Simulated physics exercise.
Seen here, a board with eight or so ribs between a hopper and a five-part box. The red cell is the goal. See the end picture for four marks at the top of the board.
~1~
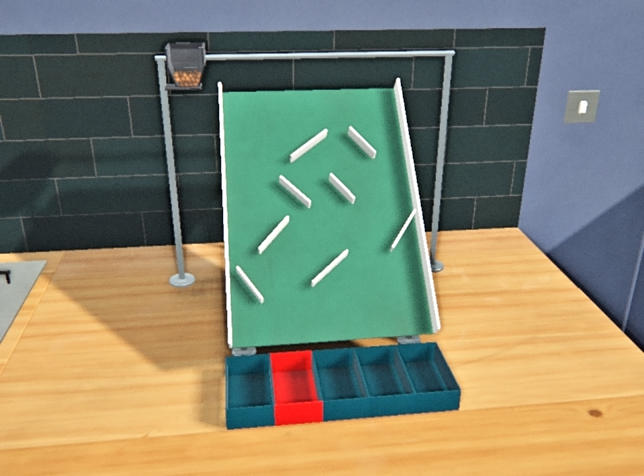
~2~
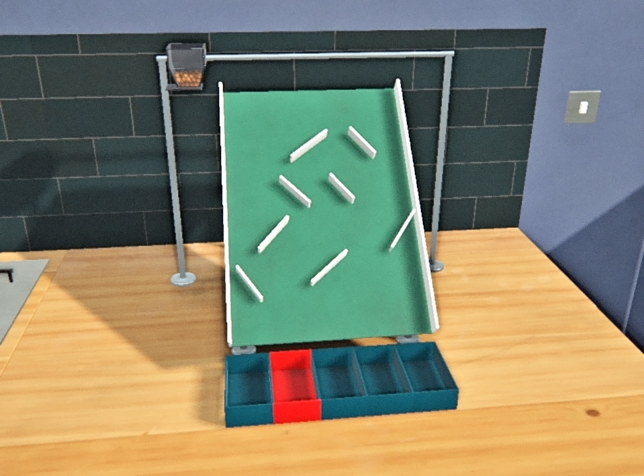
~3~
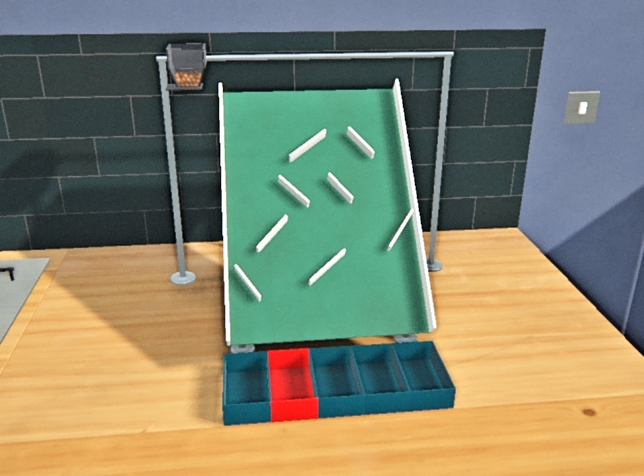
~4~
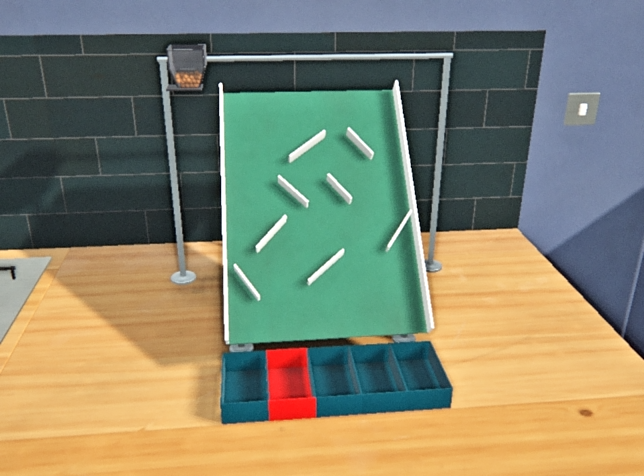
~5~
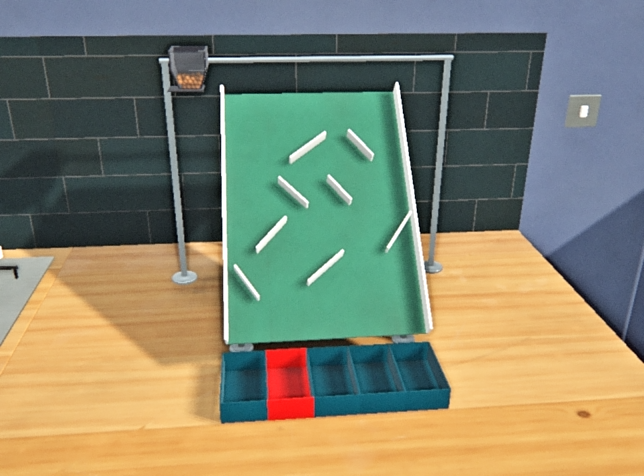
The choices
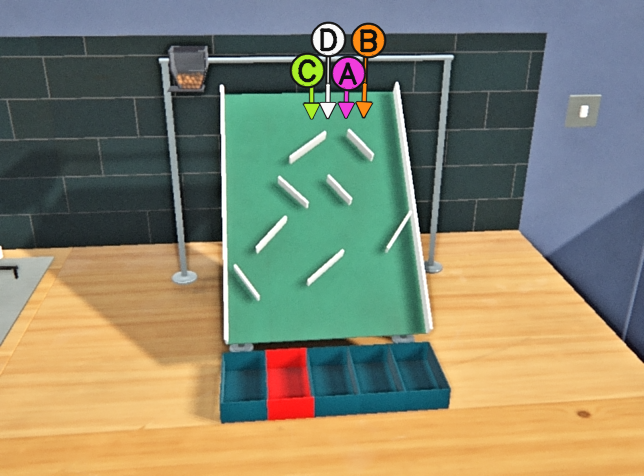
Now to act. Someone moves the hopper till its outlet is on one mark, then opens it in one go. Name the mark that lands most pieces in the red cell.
Go for C.
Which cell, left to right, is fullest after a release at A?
The fourth from the left.
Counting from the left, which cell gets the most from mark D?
It is the fourth one.
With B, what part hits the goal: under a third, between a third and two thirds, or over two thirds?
It is under a third.
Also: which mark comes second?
That is mark D.
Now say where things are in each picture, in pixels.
The first picture shows hopper (188, 77), cereal balls, door shut.
The second picture shows ribs (291, 156) to (327, 130), (350, 127) to (375, 152), (280, 176) to (310, 202).
The third picture shows ribs (329, 173) to (352, 198), (258, 247) to (287, 215), (390, 246) to (413, 209).
The fourth picture shows ribs (235, 265) to (259, 296), (309, 280) to (344, 249).
The fifth picture shows red cell (291, 408), number 2 of 5 from the left.
On the marked copy, mark A meets the board at (346, 112); mark B meets the board at (363, 111); mark C meets the board at (311, 112); mark D meets the board at (327, 112).
For mark A, about a tenth in the red cell, the larger part in other cells, just a few outside the box.
For mark B, just a few in the red cell, almost all in other cells, about a tenth outside the box.
For mark C, roughly a third in the red cell, roughly half in other cells, about a tenth outside the box.
For mark D, roughly a quarter in the red cell, the larger part in other cells, just a few outside the box.
